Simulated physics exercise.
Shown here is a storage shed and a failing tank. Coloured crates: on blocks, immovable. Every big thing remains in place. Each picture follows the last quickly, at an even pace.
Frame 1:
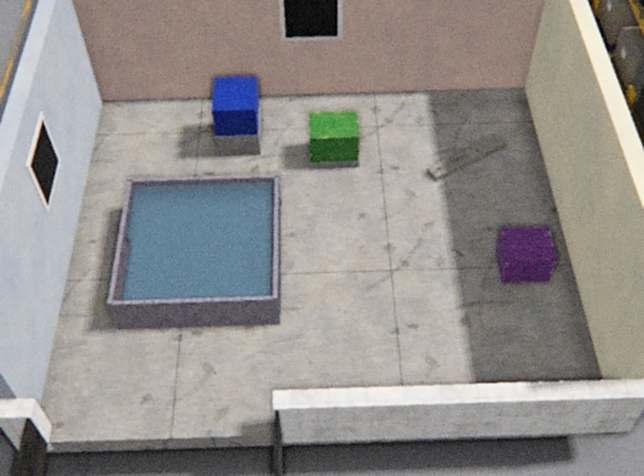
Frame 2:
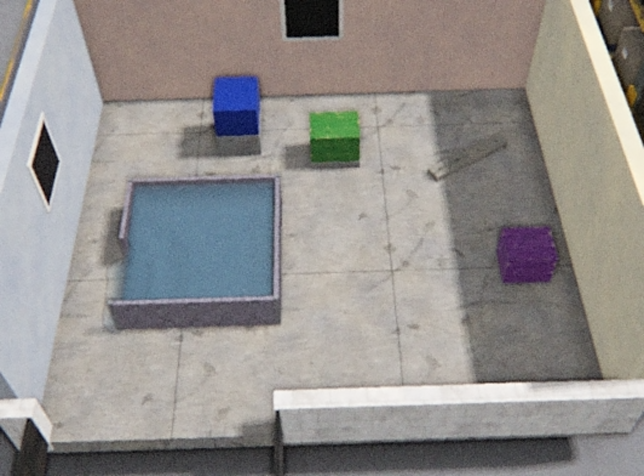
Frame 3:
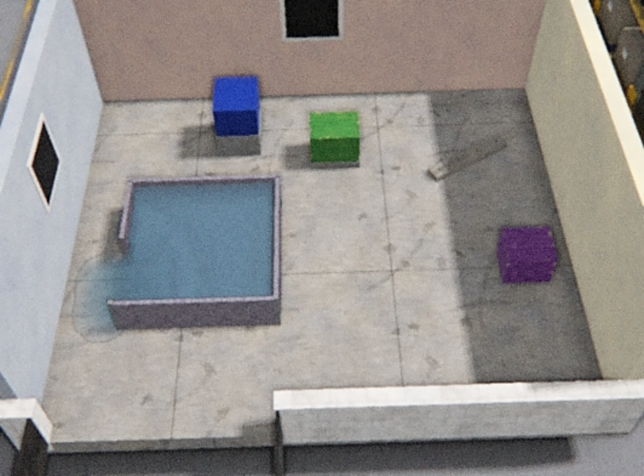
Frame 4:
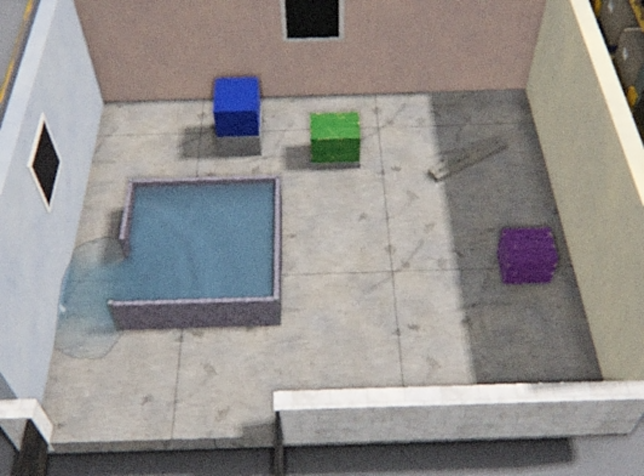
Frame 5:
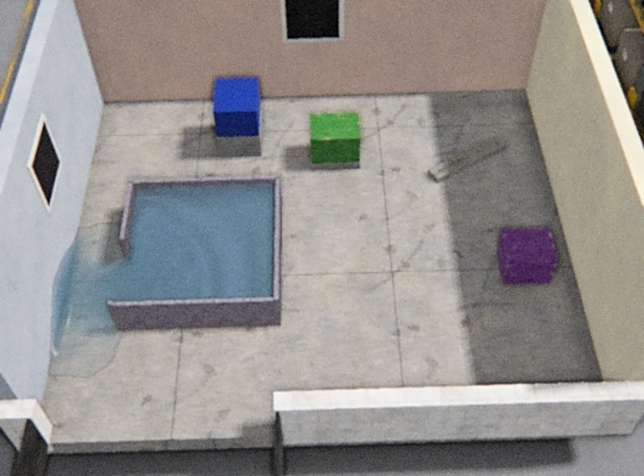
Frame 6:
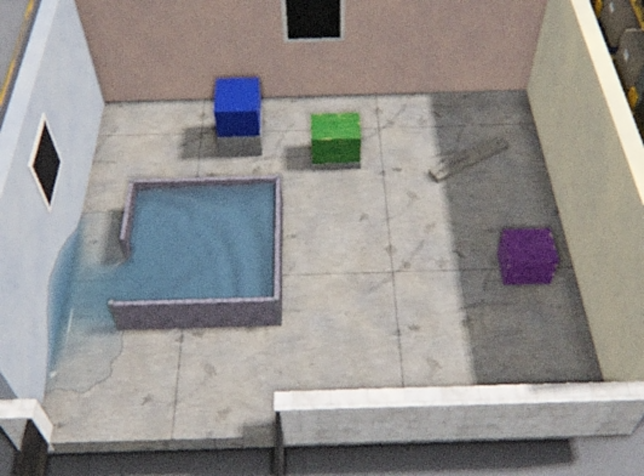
Water pours through a gap in the left side of a low, square, grey-walled tank, spreading over the concrete floor to the pale blue left wall, where it splashes up slightly and fans along the base. The roofless storage shed is seen from high above by a still camera. Blue and green crates sit near the pinkish back wall, a plank and a purple crate in shade at right, all unmoving.
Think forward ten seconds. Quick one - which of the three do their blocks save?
Purple crate saved, blue crate saved, green crate saved.
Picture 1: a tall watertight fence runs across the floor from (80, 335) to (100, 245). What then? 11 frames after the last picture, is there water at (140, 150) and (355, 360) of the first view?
As listed: Wet, clear.
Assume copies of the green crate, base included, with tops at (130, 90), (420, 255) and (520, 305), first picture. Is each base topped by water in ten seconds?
Order as asked: Flooded / unflooded / unflooded.
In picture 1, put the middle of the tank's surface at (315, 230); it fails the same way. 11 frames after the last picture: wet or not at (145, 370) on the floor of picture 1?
My call is that the spot is drenched.
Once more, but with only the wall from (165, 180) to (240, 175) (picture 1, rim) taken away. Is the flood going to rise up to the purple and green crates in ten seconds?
My reading: Purple gets drenched, green gets drenched.
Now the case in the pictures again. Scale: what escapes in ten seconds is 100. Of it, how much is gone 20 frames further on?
Close to 40 %.
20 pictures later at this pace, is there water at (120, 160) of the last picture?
Lab note: Spot reads soaked.
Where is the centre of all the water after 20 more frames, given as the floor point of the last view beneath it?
It is around (166, 245).
A moment on, water covers 10 % of the floor; the purple crate not reached, the blue crate not reached, the green crate not reached.
Next, water covers 20 % of the floor; the purple crate not reached, the blue crate not reached, the green crate not reached.
Then, water covers 25 % of the floor; the purple crate not reached, the blue crate water round its plinth, the green crate not reached.
Later, water covers 40 % of the floor; the purple crate not reached, the blue crate water round its plinth, the green crate water round its plinth.
In the end, water covers 55 % of the floor; the purple crate stayed above the water, the blue crate stayed above the water, the green crate stayed above the water.
